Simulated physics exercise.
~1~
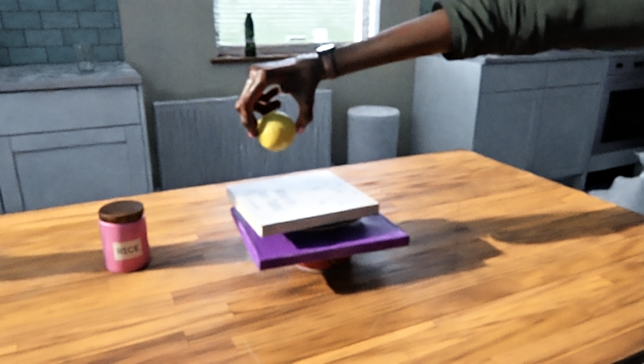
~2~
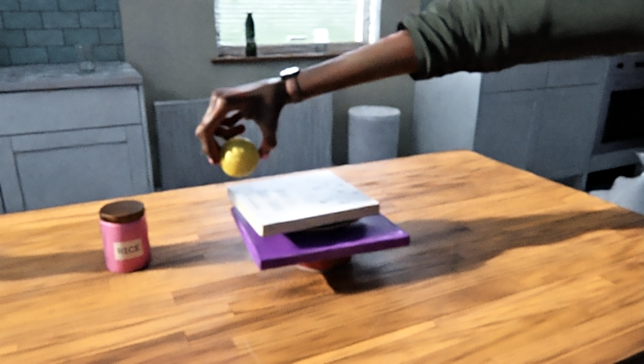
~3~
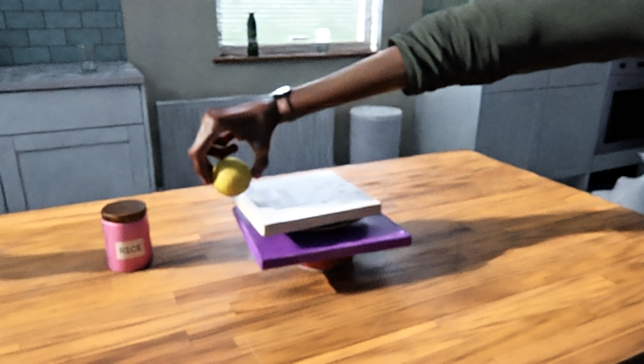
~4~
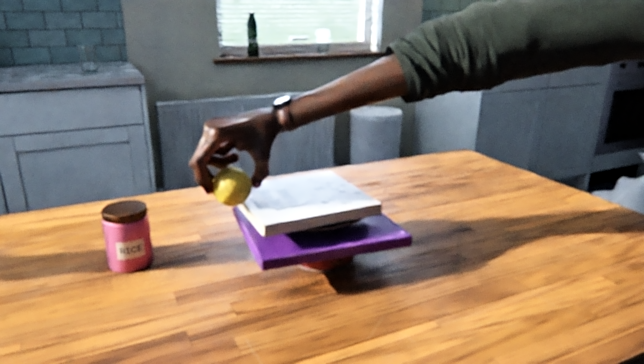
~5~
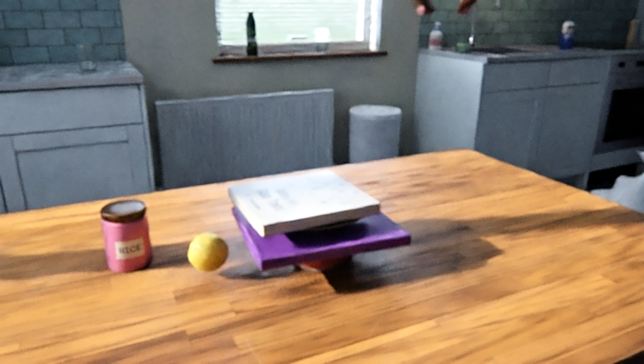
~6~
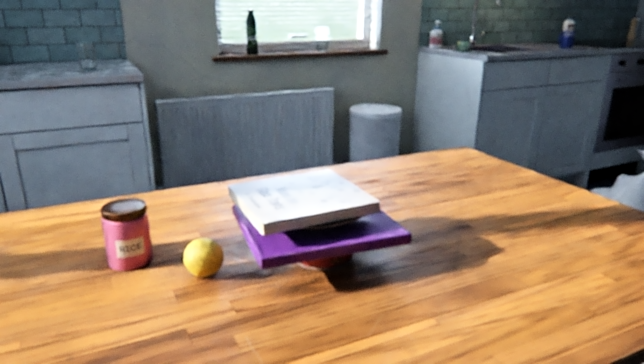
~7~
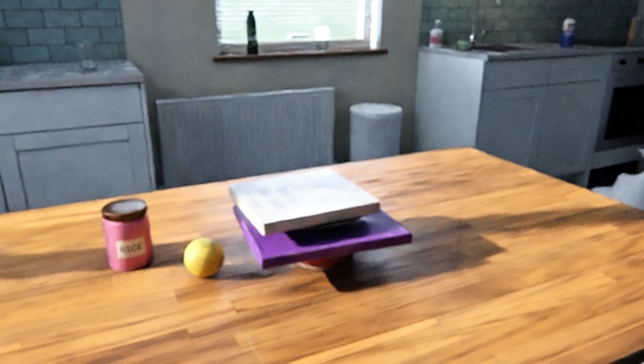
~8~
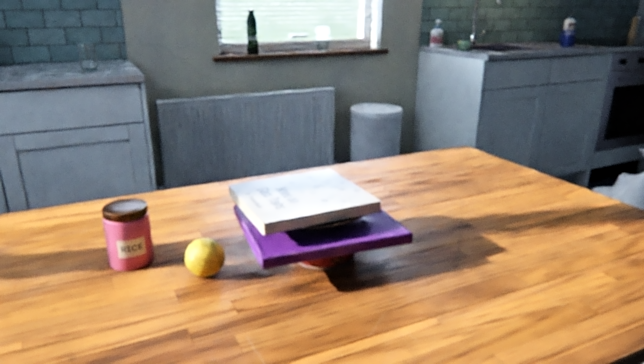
A yellow lemon, held in a person's fingers, hovers above a small stack on a wooden kitchen table, where a white book lies over a purple tray raised on a reddish base, with a pink jar standing to the left. The hand carries the lemon left and down until it is beside the left edge of the book. The fingers let go and the arm draws back to the right as the lemon drops toward the tabletop. It comes to rest on the wood between the jar and the stack. The book and tray stay in place, and the lemon lies still.
